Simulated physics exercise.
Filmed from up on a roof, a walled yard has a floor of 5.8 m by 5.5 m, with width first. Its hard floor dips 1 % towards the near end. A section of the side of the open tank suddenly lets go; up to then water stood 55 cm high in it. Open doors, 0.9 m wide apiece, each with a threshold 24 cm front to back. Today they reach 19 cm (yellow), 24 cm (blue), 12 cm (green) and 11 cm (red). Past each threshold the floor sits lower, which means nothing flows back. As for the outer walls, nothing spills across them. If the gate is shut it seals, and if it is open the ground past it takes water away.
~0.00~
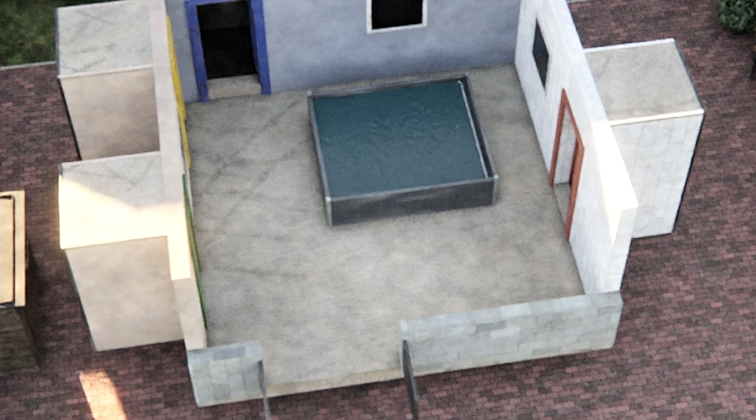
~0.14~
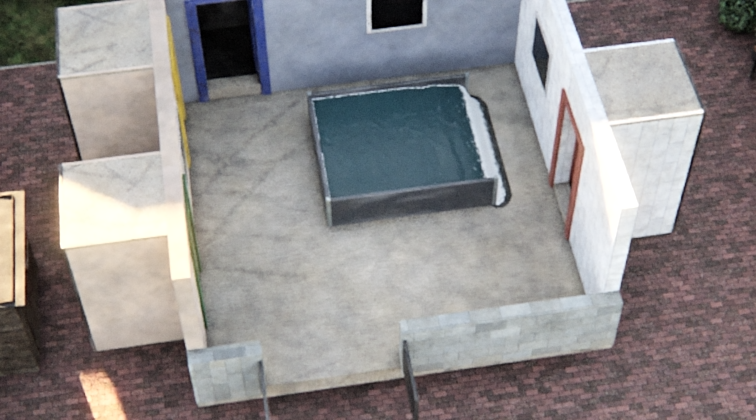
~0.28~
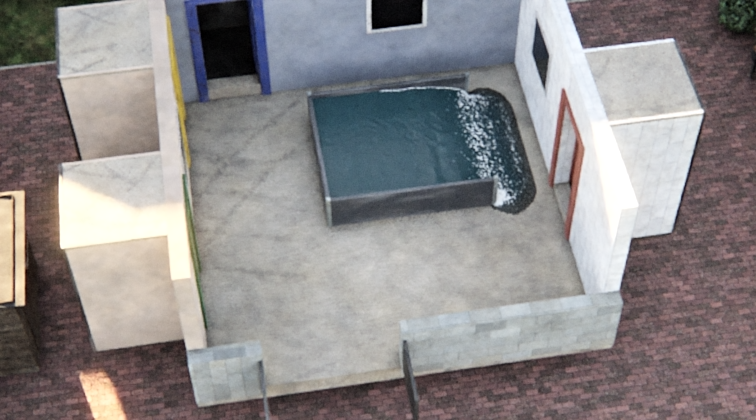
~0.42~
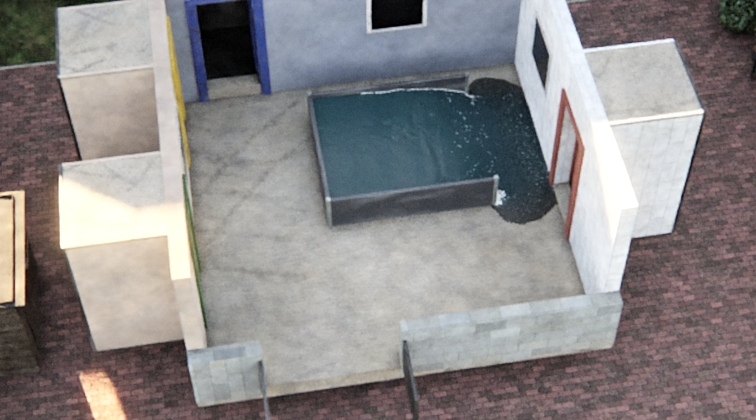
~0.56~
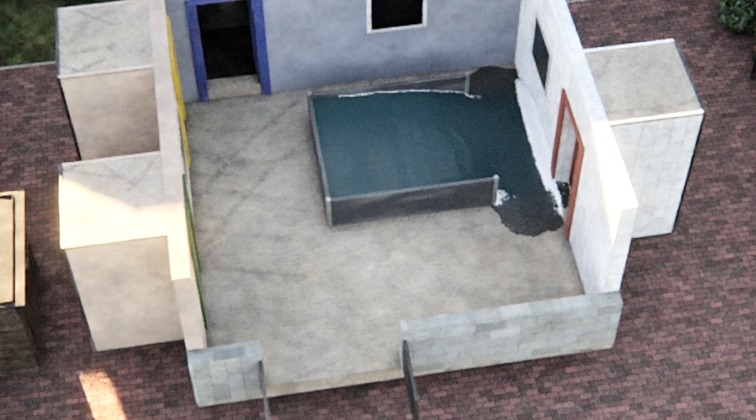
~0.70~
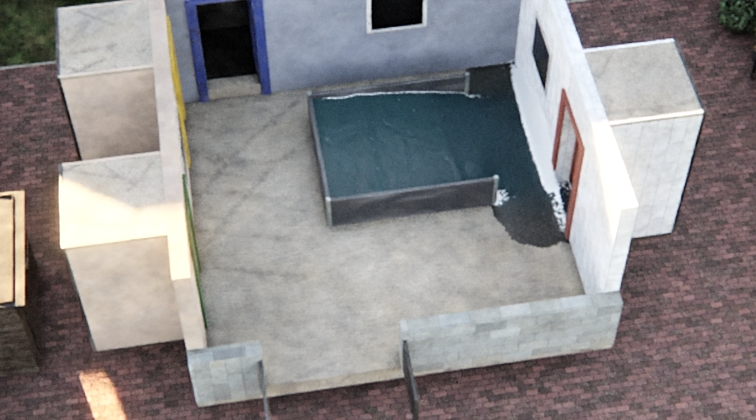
A walled yard with a pale, bare floor, open to the sky and ringed by reddish brick paving, is seen from high above by a still camera. A grey-sided open tank of dark teal water sits toward the back, between a blue-framed doorway at upper left and a red-framed one on the white right wall. The tank's right side gives way, and water pours out in white foam, spreads darkly across the floor and reaches the right wall and red doorway.
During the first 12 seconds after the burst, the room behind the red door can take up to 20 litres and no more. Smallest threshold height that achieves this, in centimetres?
25 cm.
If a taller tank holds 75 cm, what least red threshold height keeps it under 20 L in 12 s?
Minimum height: Approx. 36 cm.
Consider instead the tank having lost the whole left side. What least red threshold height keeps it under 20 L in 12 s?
Close to 7.5 cm at the least.
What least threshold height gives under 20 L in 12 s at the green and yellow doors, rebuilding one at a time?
About 11.0 cm at green and 18 cm at yellow.
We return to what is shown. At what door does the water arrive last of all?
Last comes the green one.
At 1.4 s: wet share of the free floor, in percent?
Approximately 15 % of the floor.
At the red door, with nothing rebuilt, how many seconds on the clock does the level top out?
Around 1.8 s, give or take.
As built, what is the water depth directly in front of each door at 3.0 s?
Depths in cm: Yellow 0, blue 5, green 0, red 21.
After 1.4 s water covers 15 % of the floor, deepest (48 cm) near (515, 66); 25 cm at the red door, 29 litres in over its 11 cm threshold.
After 3.0 s water covers 45 % of the floor, deepest (35 cm) near (591, 315); 21 cm at the red door, 138 litres in over its 11 cm threshold.
After 12.0 s water covers 95 % of the floor, deepest (12 cm) near (570, 328); 9 cm at the red door, 190 litres in over its 11 cm threshold.
At the red door as built, the water arrived by 0.6 s and peaked near 26 cm at 1.8 s.
Run again over the same 12 s with other heights there, 33 litres in over 23 cm, 4 litres over 31 cm. The limit of 20 litres is kept from about 25 cm up.
